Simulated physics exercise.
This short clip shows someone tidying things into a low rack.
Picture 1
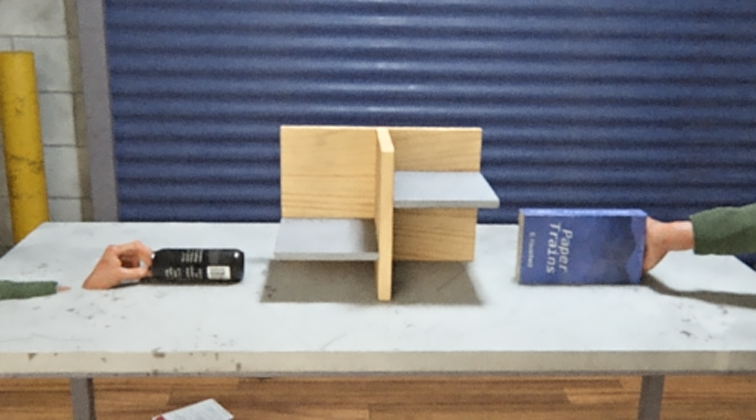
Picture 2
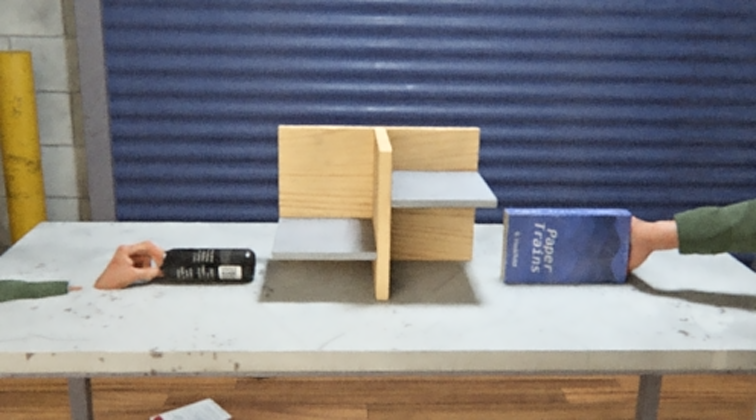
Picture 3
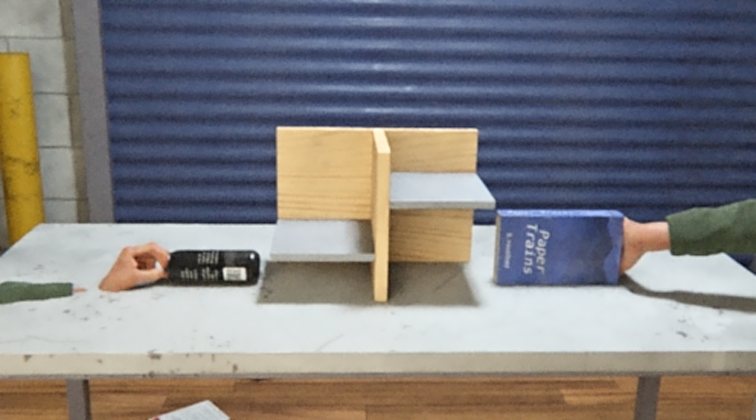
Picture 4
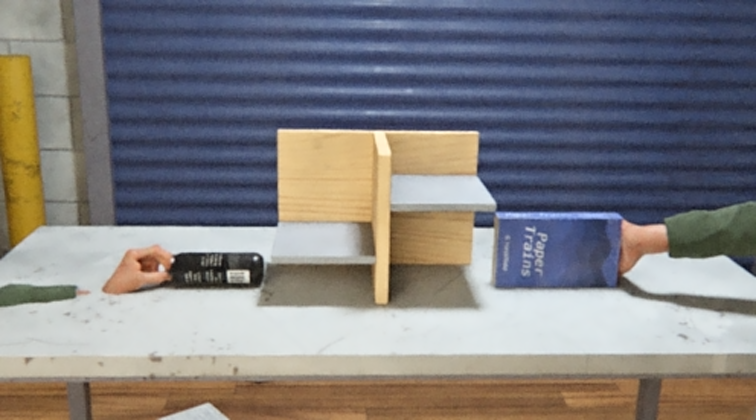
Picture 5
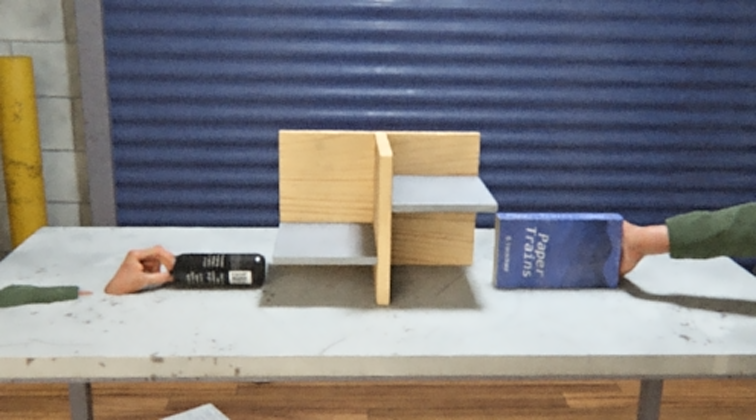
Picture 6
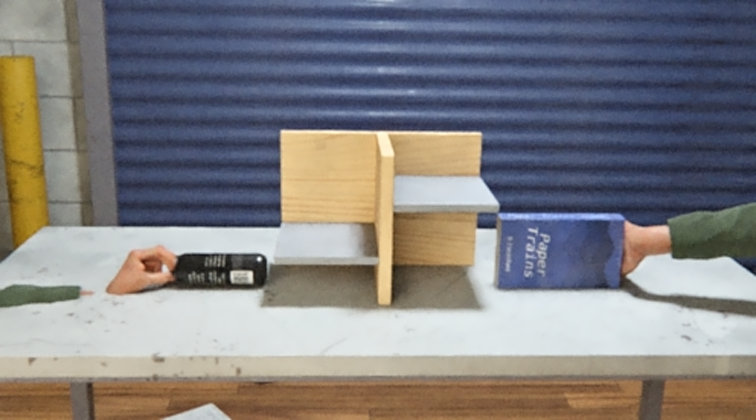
Two hands slide a black can and a blue book inward toward a low shelf.
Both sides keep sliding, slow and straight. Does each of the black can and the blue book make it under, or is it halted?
Here the black can makes it under, the blue book makes it under.
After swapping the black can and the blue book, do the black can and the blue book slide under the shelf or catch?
Black can: Clear. Blue book: Blocked.
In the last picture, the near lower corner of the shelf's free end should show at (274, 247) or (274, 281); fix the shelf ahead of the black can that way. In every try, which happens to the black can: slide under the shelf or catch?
Black can: Clear / blocked.
Then, 0.38 s after the last picture, black can sliding up to the opening near (250, 269); blue book sliding up to the opening near (532, 251).
Then, 0.64 s after the last picture, black can part of the way in near (284, 269); blue book part of the way in near (501, 251).
Then, 0.86 s after the last picture, black can part of the way in near (312, 269); blue book part of the way in near (476, 251).
At rest, the black can slides in, near (328, 269); the blue book slides in, near (455, 251).
